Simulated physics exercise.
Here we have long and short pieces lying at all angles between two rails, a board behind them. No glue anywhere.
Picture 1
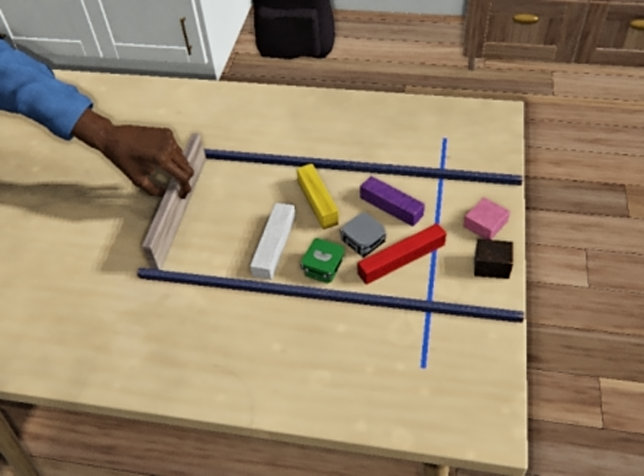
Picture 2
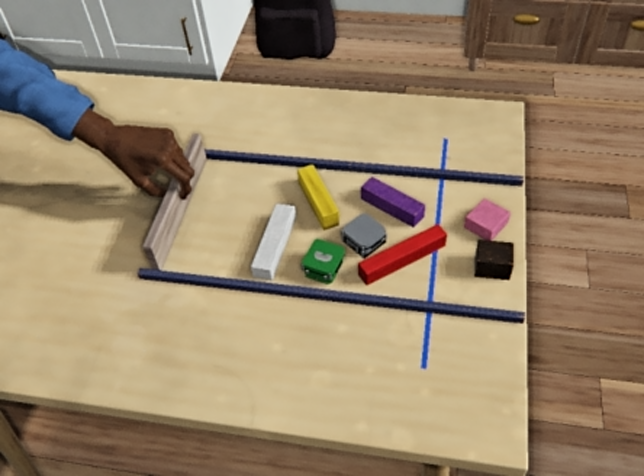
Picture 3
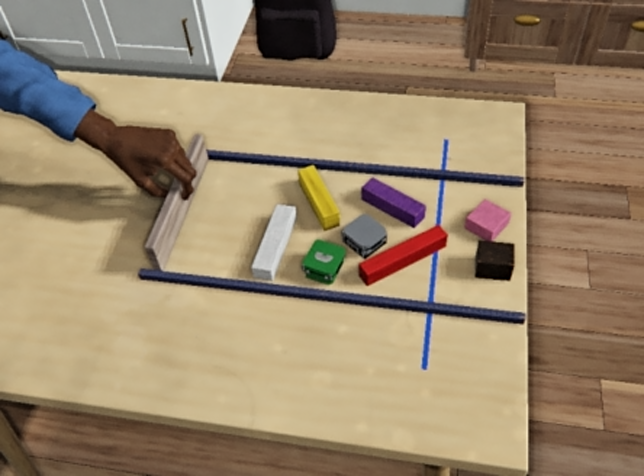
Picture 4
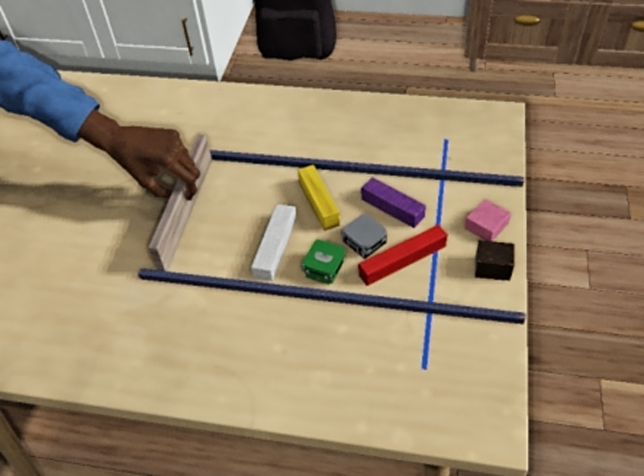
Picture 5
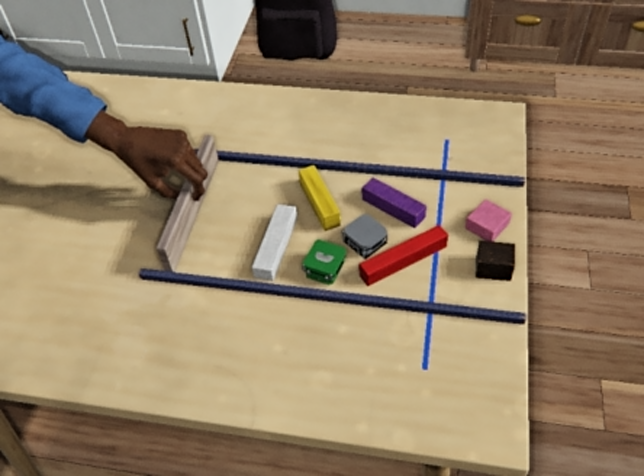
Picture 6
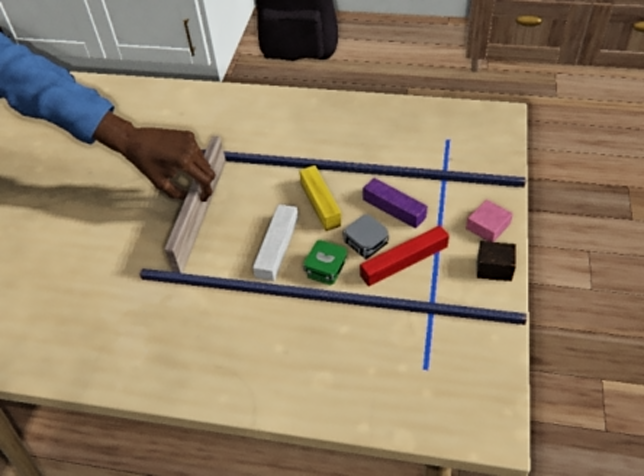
A hand in a blue sleeve grips a wooden board at the left of a pale tabletop, seen from above at an angle in a room with a wood floor. Between two dark rails lie white, yellow, green, grey, purple and red pieces, with pink and black blocks beyond a blue tape line. The hand slides the board slowly a short way right, touching nothing, while the pieces stay put.
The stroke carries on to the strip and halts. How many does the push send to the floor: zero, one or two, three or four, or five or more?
As it turns out, the number that fall off is one or two.
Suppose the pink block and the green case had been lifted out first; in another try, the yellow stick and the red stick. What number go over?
1 in the first case, 0 in the second.
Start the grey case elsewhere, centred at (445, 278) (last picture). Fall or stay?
From there it stays on.
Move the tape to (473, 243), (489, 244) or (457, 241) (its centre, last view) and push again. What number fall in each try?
It would be 3, 4 and 2.
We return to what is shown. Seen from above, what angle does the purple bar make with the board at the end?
Near 20 degrees.
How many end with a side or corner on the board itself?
2 of them.
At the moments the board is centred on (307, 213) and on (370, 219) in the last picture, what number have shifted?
3 and 6.
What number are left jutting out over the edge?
The number is 2.
Soon after, none off yet; black block at rest near (496, 261); pink block at rest near (489, 221); red stick at rest near (405, 255).
Then, none off yet; black block at rest near (496, 261); pink block at rest near (489, 221); red stick moved a little near (424, 255).
Further on, none off yet; black block moved a little near (507, 266); pink block moving near (496, 219); red stick moved about its own width near (476, 264).
At rest, the number that fall off is one or two; fallen, black block.
